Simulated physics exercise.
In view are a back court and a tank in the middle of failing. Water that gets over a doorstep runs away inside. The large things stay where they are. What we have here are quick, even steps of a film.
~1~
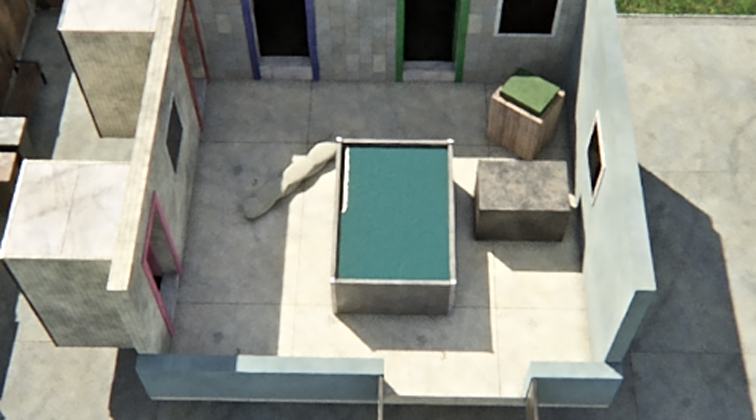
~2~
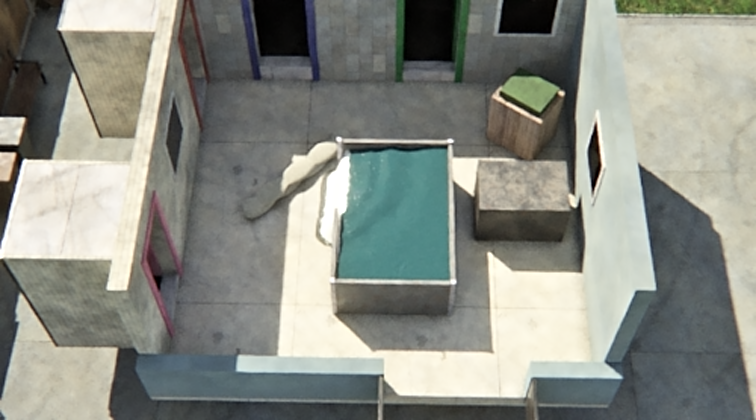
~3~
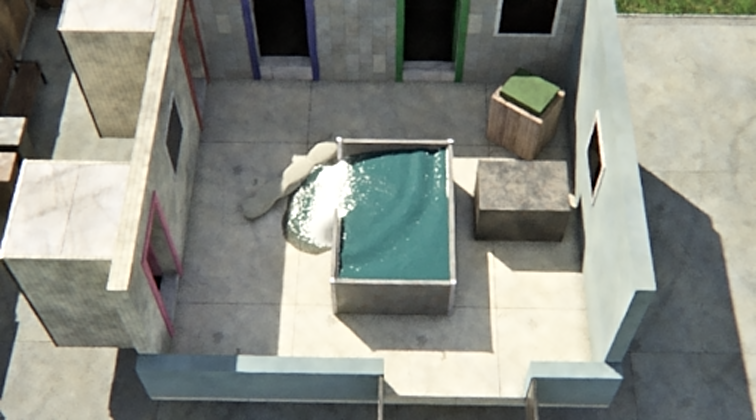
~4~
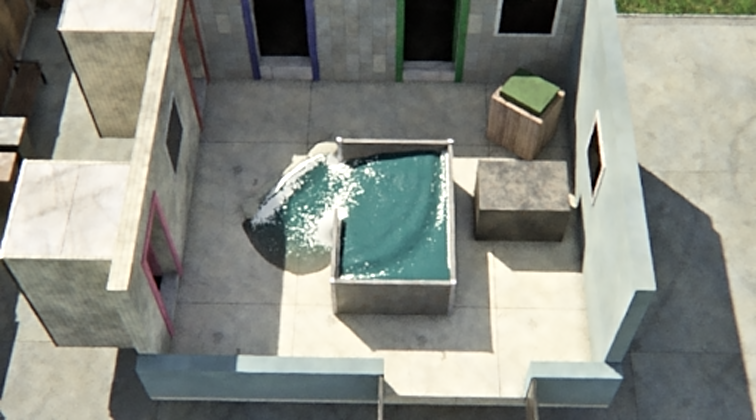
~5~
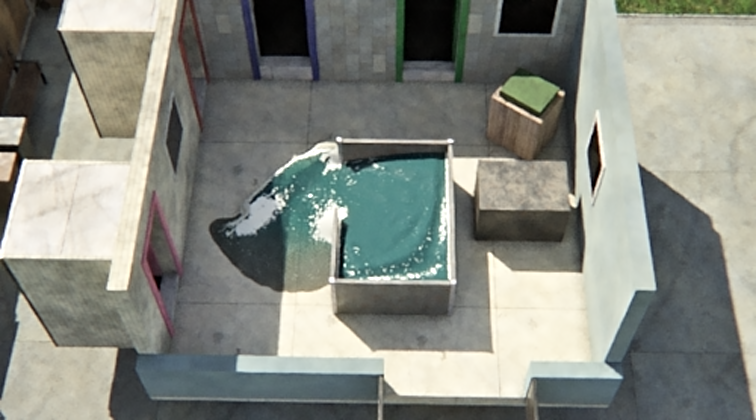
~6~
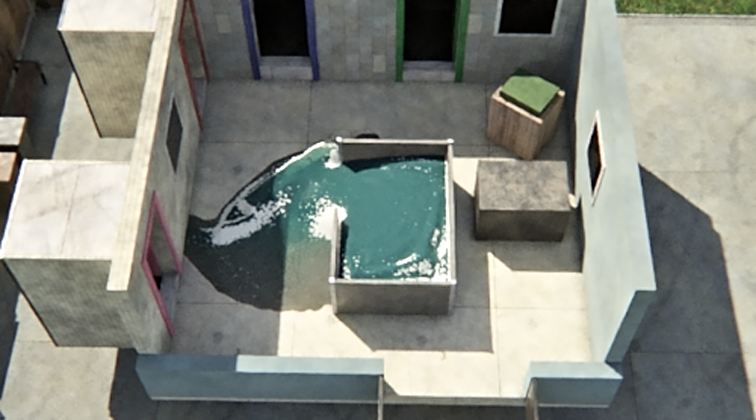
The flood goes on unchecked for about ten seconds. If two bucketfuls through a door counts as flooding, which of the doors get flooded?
The pink door gets flooded; the green door does not get flooded; the red door gets flooded; the blue door does not get flooded.
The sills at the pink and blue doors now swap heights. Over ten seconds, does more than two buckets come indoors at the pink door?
For the pink door, I reckon it remains short.
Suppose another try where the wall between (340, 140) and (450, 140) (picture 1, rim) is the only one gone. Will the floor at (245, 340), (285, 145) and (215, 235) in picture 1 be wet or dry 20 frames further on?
In turn: Free of water, covered, awash.
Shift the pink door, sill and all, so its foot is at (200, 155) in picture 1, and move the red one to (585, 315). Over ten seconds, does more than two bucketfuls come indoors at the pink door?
In that case pink door gets flooded.
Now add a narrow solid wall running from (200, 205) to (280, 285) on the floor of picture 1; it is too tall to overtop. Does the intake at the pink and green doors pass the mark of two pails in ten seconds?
So the pink door doesn't get there, and the green door doesn't get there as well.
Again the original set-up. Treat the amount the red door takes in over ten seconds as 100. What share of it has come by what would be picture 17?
It comes to around 10 percent of the ten-second total.
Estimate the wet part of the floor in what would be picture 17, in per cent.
Roughly 50 percent.
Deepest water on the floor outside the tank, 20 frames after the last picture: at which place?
My estimate is about (168, 363).
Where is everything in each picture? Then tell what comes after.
The tank at (394, 211) is whole and still, in the first frame.
The front is at a hidden place, out from the gap at (341, 199), in the second frame.
The front is at (290, 234), out from the gap at (341, 199), in the third frame.
Water pours out at (341, 200) and has run to (249, 227), in the fourth frame.
Water pours out at (341, 200) and has run to (217, 236), in the fifth frame.
Water pours out at (341, 200) and has run to (185, 249), in the sixth frame.
A moment on, water covers 35 % of the floor; the pink door under two buckets in, the green door not reached, the red door not reached, the blue door not reached.
Next, water covers 50 % of the floor; the pink door over two buckets in, the green door wet at the sill, nothing in, the red door under two buckets in, the blue door wet at the sill, nothing in.
Then, water covers 75 % of the floor; the pink door far over two buckets in, the green door wet at the sill, nothing in, the red door over two buckets in, the blue door wet at the sill, nothing in.
Later, water covers 90 % of the floor; the pink door far over two buckets in, the green door wet at the sill, nothing in, the red door over two buckets in, the blue door wet at the sill, nothing in.
In the end, water covers 95 % of the floor; the pink door far over two buckets in, the green door wet at the sill, nothing in, the red door over two buckets in, the blue door wet at the sill, nothing in.
